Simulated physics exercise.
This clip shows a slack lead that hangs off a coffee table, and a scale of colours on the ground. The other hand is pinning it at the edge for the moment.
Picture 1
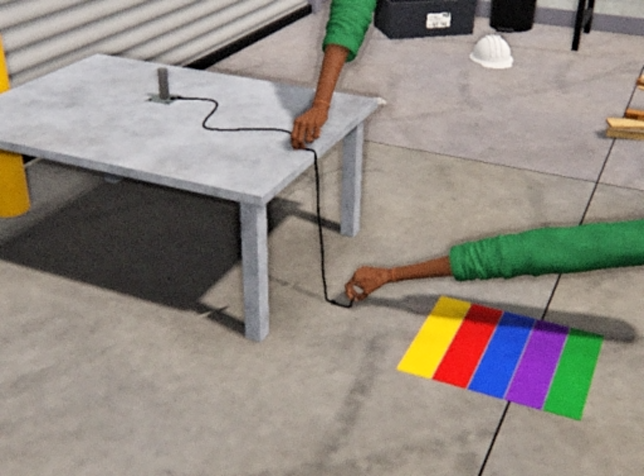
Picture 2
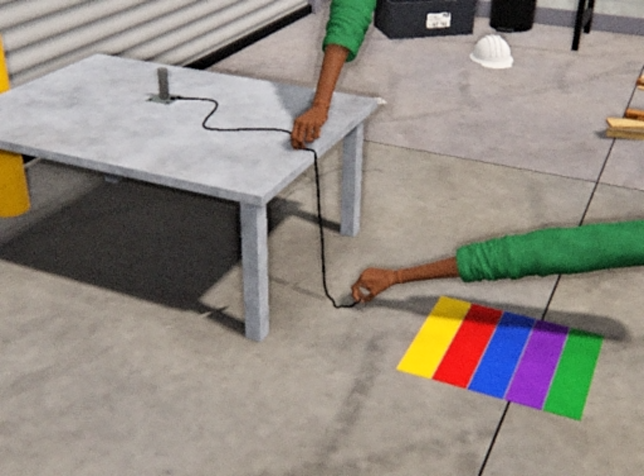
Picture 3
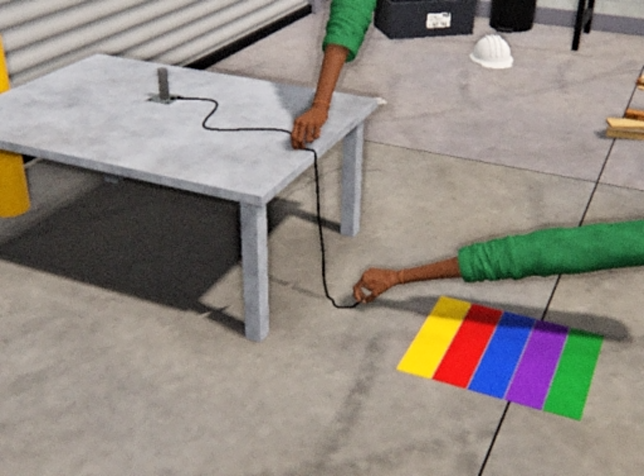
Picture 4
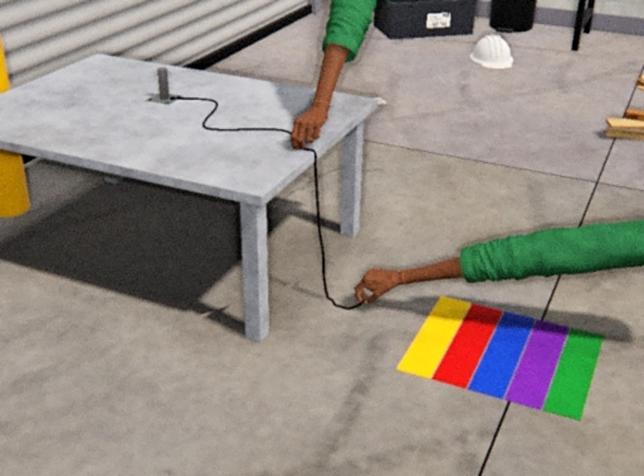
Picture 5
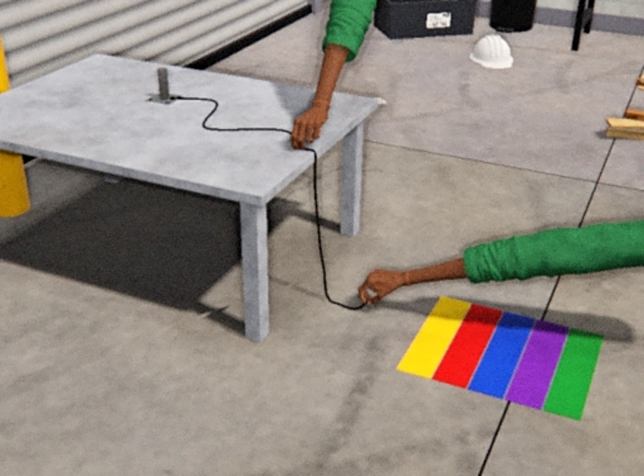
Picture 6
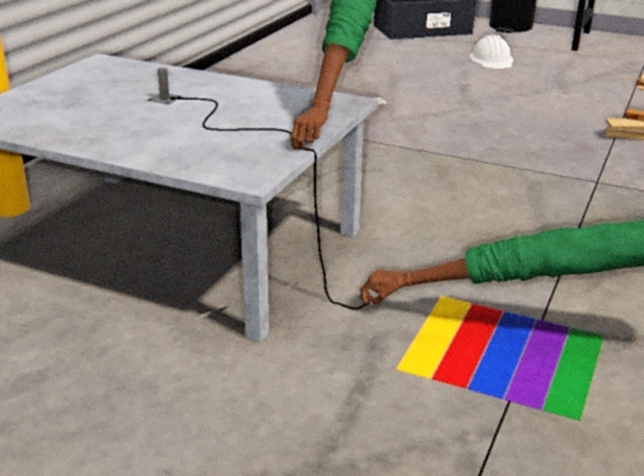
We see a dark cord running across a low grey table and over its edge, pinned there by one hand, while a second hand near the ground draws the loose end slightly right, toward a strip of coloured bands.
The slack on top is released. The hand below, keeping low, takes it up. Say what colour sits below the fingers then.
It is purple.
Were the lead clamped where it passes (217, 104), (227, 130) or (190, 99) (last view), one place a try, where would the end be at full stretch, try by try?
Roughly (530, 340), (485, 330) and (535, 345), in that order.
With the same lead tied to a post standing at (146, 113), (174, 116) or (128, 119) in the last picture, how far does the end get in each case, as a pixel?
About (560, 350), then (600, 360), then (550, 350).
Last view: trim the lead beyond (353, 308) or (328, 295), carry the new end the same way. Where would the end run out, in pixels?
Near (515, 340) and (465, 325).
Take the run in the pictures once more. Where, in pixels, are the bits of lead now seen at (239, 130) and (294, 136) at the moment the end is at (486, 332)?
Well, the first one sits at (286, 136), and the second one sits at (324, 169).
Soon after, end near (486, 332); over red.
Then, end near (522, 341); over blue.
At full stretch, end near (543, 346); over purple. It gets as far as the purple strip.
